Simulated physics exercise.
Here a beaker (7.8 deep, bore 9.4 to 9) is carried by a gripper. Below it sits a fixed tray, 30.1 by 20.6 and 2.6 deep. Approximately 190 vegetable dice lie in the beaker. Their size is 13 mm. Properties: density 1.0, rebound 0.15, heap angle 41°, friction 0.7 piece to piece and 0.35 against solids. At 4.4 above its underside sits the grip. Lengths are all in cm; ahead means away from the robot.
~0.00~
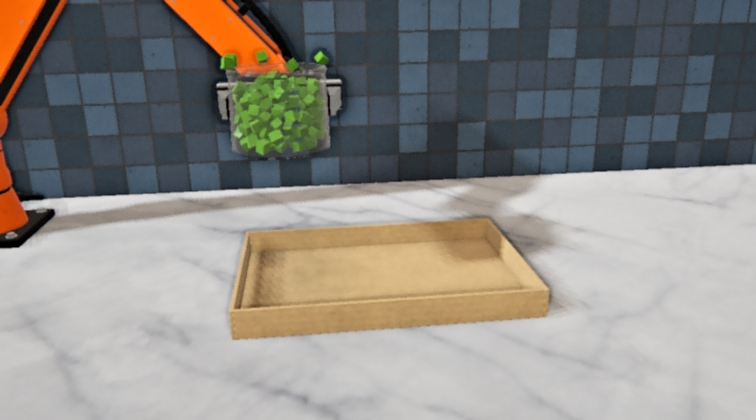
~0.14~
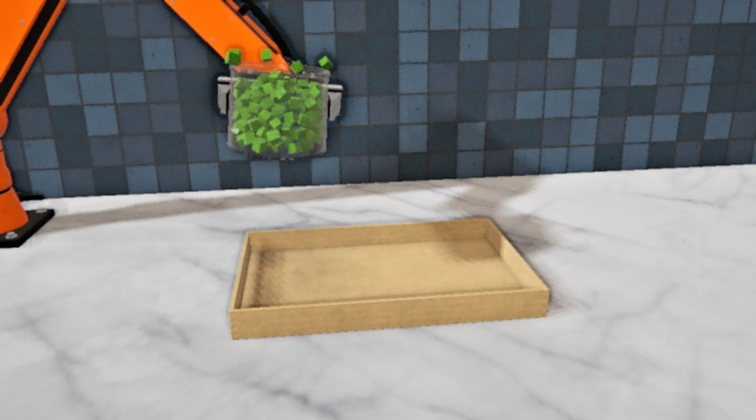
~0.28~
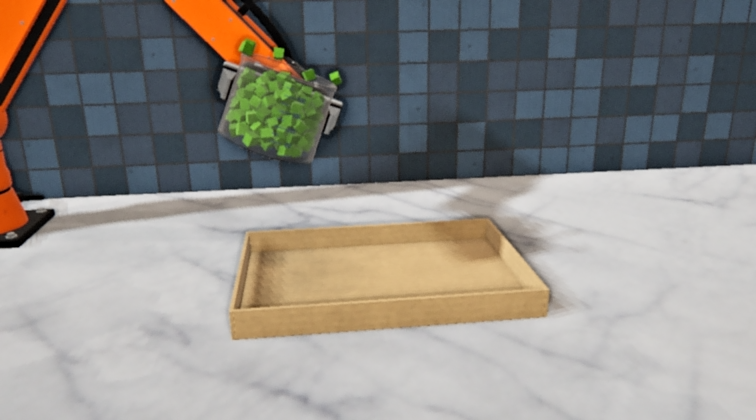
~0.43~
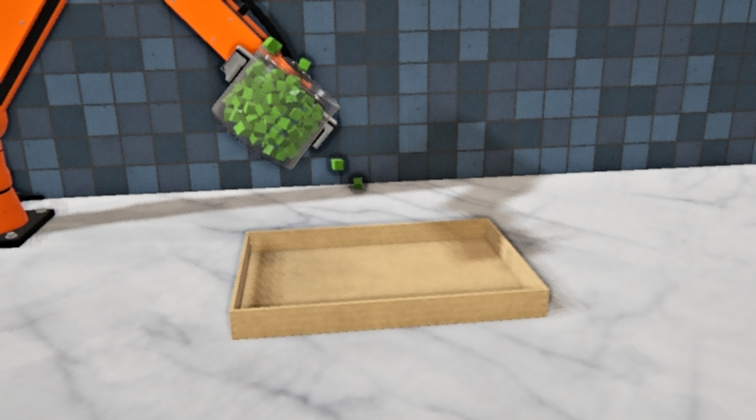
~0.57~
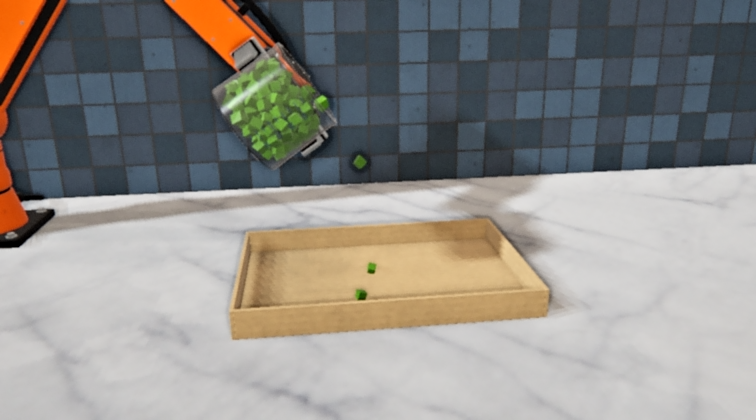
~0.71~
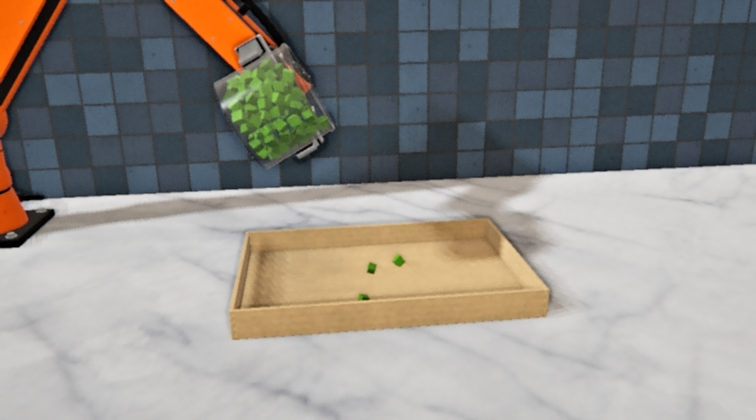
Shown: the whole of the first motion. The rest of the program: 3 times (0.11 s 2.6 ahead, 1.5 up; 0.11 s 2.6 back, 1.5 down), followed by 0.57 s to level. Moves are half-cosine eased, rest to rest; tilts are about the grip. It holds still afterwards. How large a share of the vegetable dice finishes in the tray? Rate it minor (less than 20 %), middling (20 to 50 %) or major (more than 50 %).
Middling, 20 to 50 %.
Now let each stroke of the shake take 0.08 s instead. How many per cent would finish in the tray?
Roughly 60 percent would.
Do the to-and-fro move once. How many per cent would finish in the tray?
About 15 per cent in that case.
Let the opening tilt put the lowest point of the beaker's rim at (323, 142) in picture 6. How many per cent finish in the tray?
Roughly 75 percent, give or take.
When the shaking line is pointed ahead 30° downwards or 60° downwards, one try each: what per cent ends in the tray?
Result: Approx. 5 % and 5 %, one try each.
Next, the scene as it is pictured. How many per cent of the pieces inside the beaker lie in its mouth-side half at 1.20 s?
Close to 45 in a hundred.
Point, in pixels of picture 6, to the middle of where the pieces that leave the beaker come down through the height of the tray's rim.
Estimated centre around (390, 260) in pixels.
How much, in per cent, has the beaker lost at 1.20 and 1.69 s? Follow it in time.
First it's 25 percent, and after that 35 percent.
After 1.20 s, tilted 62° forward, highest piece 22 above the table; 135 in the beaker, 28 in the tray, 23 in flight or on a rim.
After 1.69 s, tilted 24° forward, highest piece 22 above the table; 117 in the beaker, 69 in the tray.
After 2.14 s, level, highest piece 24 above the table; 117 in the beaker, 69 in the tray.
After 3.19 s, level, highest piece 24 above the table; 117 in the beaker, 69 in the tray.
At rest, 117 in the beaker, 69 in the tray. That is 37 % in the tray.
